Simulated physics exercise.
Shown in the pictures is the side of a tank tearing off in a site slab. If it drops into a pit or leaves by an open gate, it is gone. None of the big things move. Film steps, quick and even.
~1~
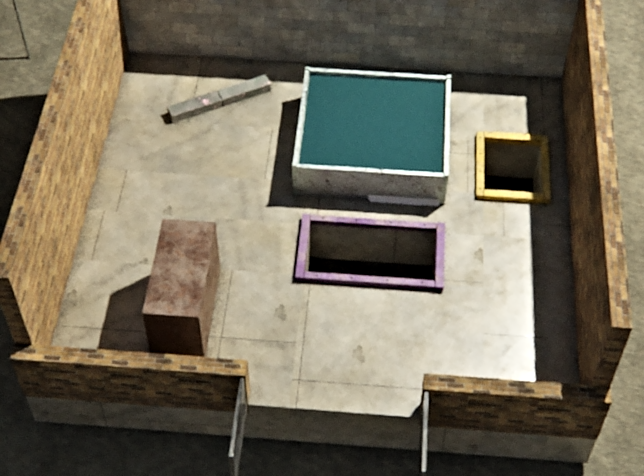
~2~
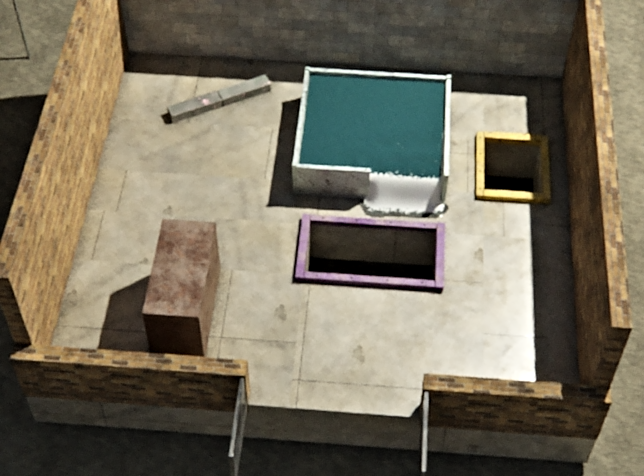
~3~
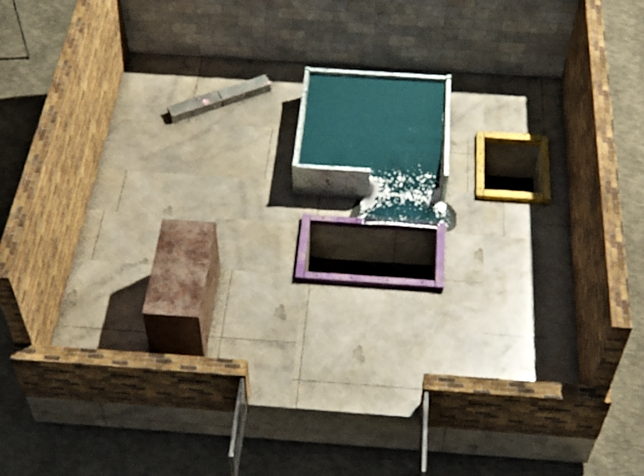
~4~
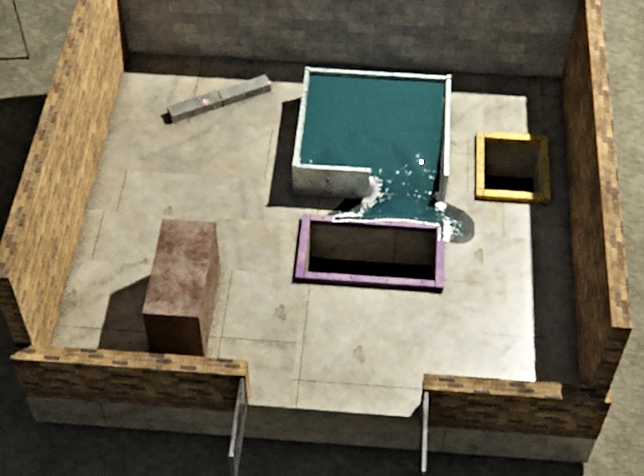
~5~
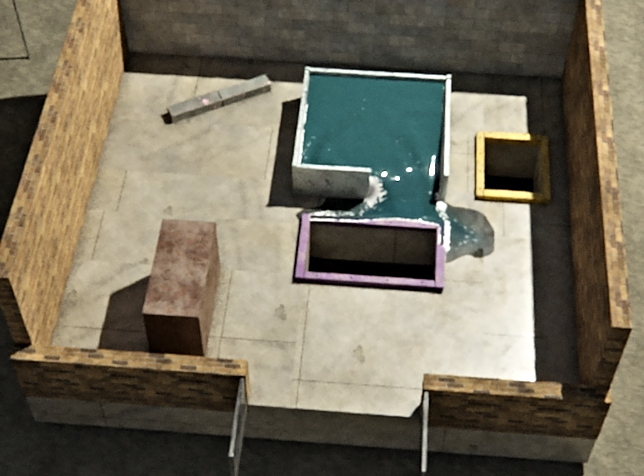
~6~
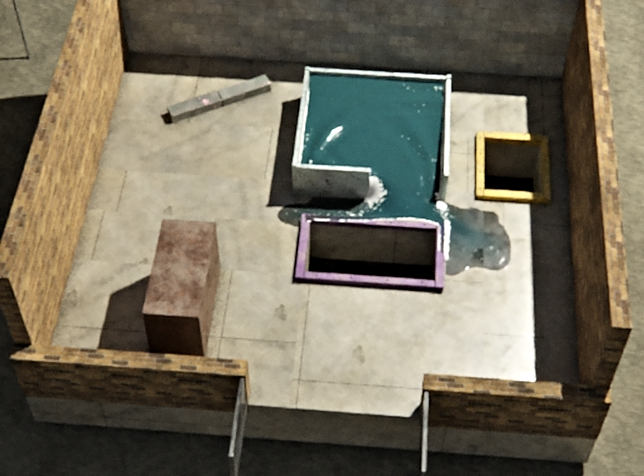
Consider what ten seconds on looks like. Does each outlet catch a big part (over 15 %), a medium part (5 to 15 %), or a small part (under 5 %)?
Parts caught - gate: A small part; yellow pit: A small part; purple pit: A big part.
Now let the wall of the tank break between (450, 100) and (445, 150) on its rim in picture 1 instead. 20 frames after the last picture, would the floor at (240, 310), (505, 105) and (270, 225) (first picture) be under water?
The first would be still unwetted, the second drenched and the third still unwetted.
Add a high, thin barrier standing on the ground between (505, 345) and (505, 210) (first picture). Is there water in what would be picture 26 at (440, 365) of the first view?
Swamped.
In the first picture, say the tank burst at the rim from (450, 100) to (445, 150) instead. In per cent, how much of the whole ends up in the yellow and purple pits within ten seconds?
The yellow pit gets 40 per cent and the purple pit 0 per cent.
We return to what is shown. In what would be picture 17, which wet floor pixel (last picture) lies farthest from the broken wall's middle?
The wet point farthest out is around (573, 378).
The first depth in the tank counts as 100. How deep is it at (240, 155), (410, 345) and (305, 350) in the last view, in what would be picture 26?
Estimated readings in sequence: 0, 0, 0 percent.
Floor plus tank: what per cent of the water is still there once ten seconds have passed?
My figure is close to 58 percent.
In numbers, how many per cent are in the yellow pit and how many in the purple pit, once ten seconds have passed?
Roughly 0 per cent, then 42 per cent.
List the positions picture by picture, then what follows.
In the first frame, the open tank at (374, 124) is whole and still.
In the second frame, water pours out at (406, 189) and has run to (366, 205).
In the third frame, the front is at (357, 220), out from the gap at (406, 191).
In the fourth frame, the front is at (333, 218), out from the gap at (405, 192).
In the fifth frame, the front is at (306, 216), out from the gap at (405, 192).
In the sixth frame, the front is at (286, 215), out from the gap at (406, 191).
A moment on, water covers 15 % of the floor; the gate 0 %, the yellow pit 0 %, the purple pit 13 %.
Next, water covers 20 % of the floor; the gate 0 %, the yellow pit 0 %, the purple pit 23 %.
Then, water covers 25 % of the floor; the gate 0 %, the yellow pit 0 %, the purple pit 31 %.
Later, water covers 45 % of the floor; the gate 0 %, the yellow pit 0 %, the purple pit 39 %.
In the end, water covers 75 % of the floor; the gate 1 %, the yellow pit 0 %, the purple pit 41 %.
